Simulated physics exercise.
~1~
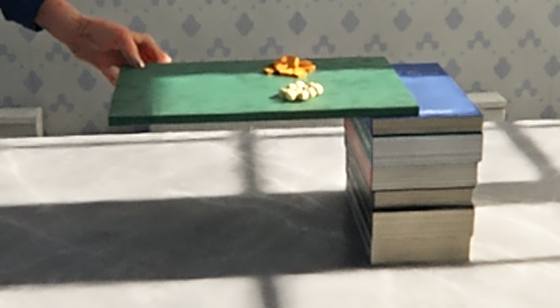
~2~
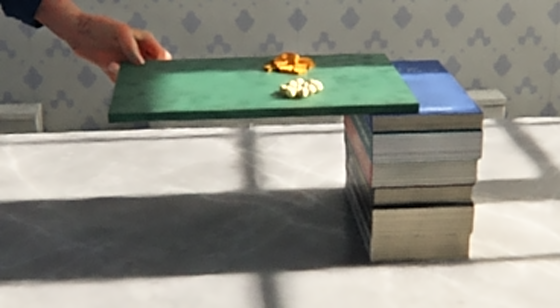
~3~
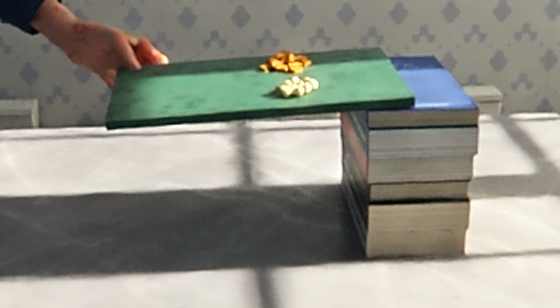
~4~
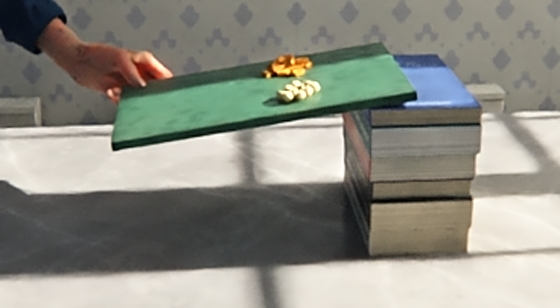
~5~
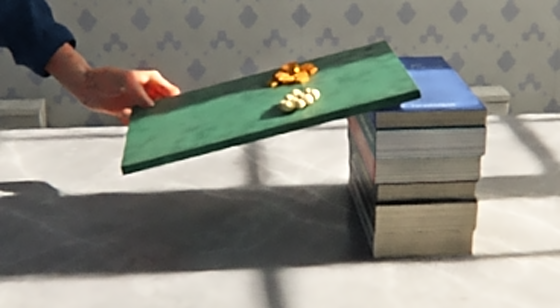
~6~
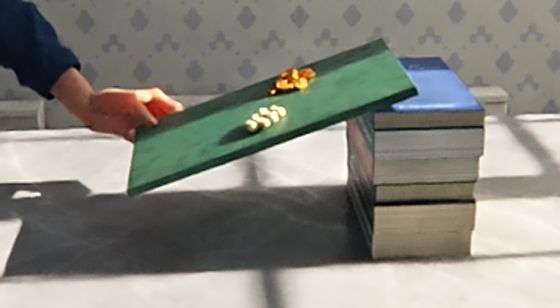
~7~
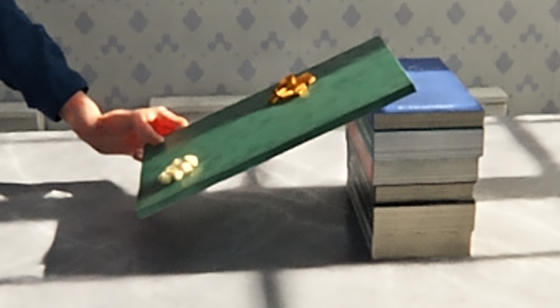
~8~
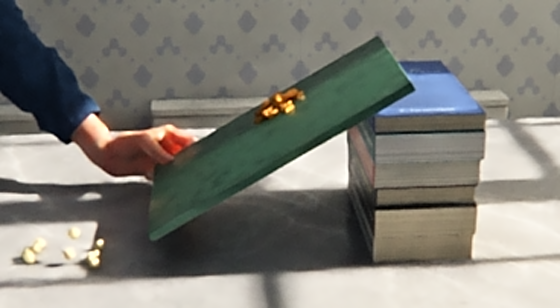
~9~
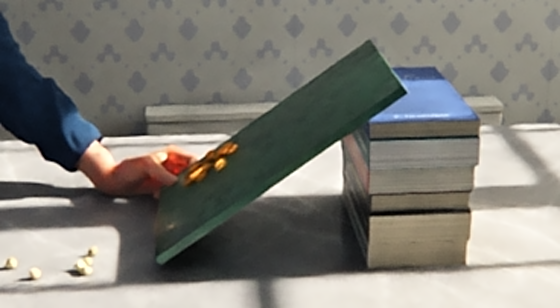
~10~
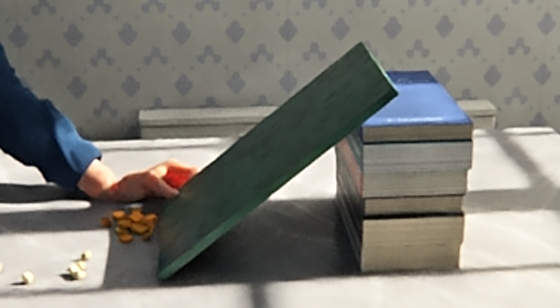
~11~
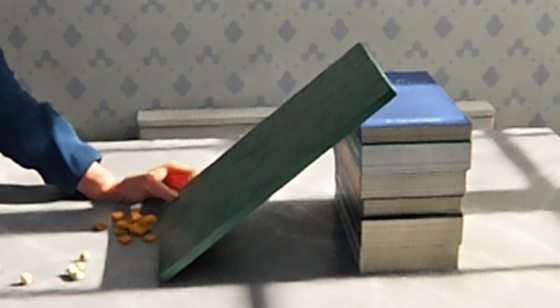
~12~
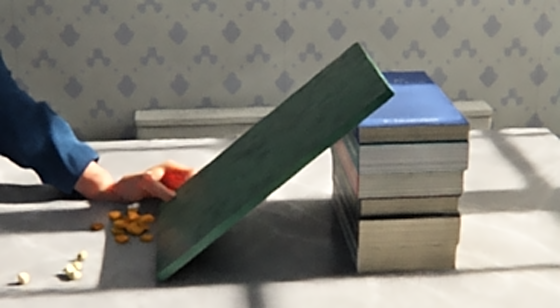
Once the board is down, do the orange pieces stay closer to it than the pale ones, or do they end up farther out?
The orange pieces stay closer, mostly at the foot of the board, while the pale ones from the front lie farther out to the left.
On a table, a hand lowers a green board until pale, then orange bits slide off.
